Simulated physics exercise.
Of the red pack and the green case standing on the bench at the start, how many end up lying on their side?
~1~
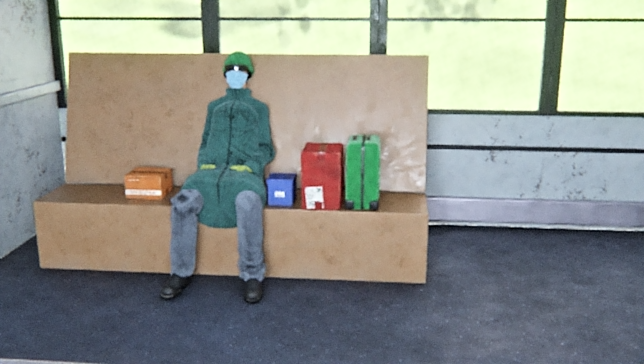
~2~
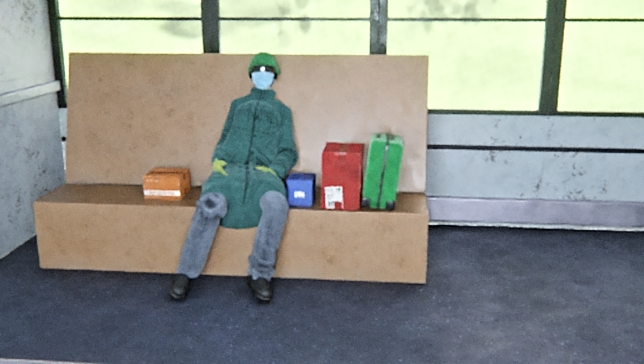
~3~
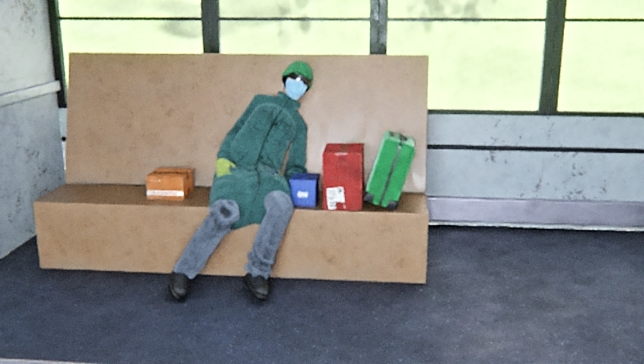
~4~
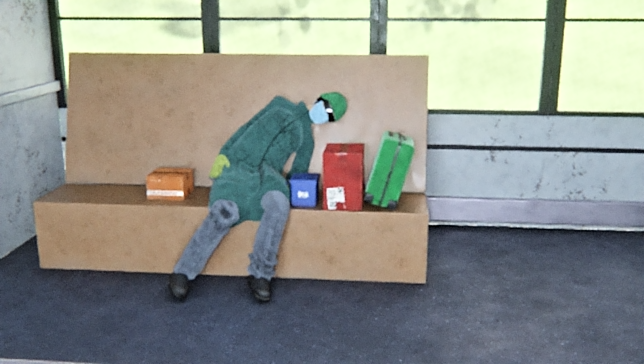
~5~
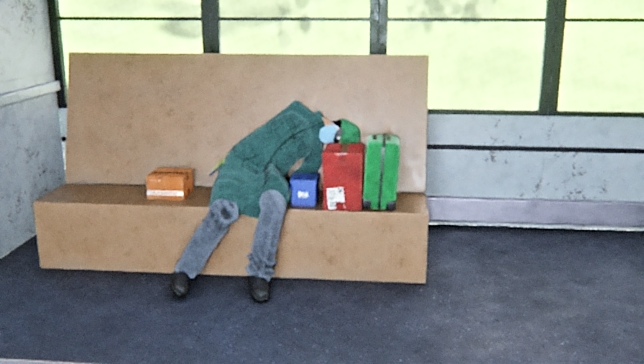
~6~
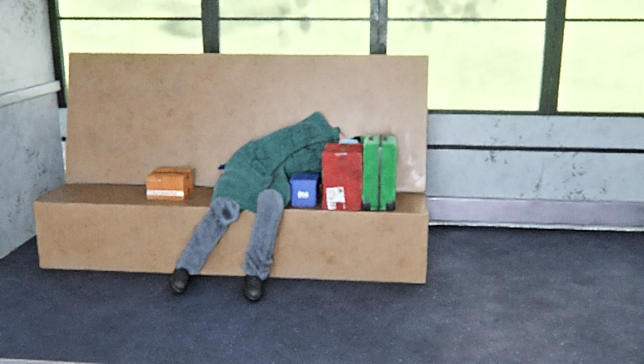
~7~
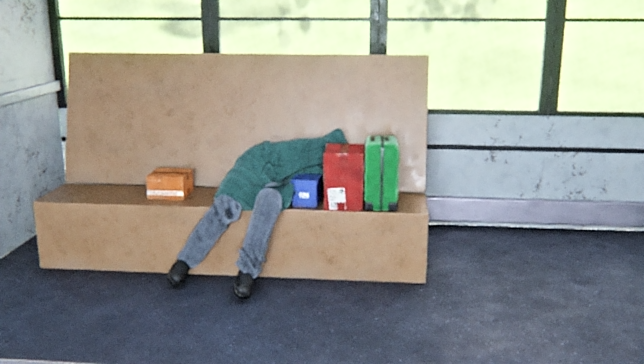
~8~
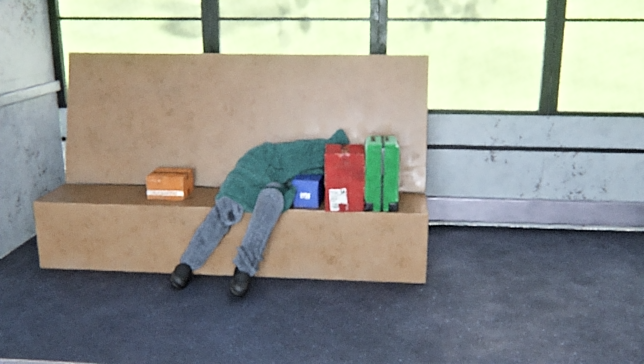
None of them do. The red pack and the green case are both standing upright on the bench at the end.
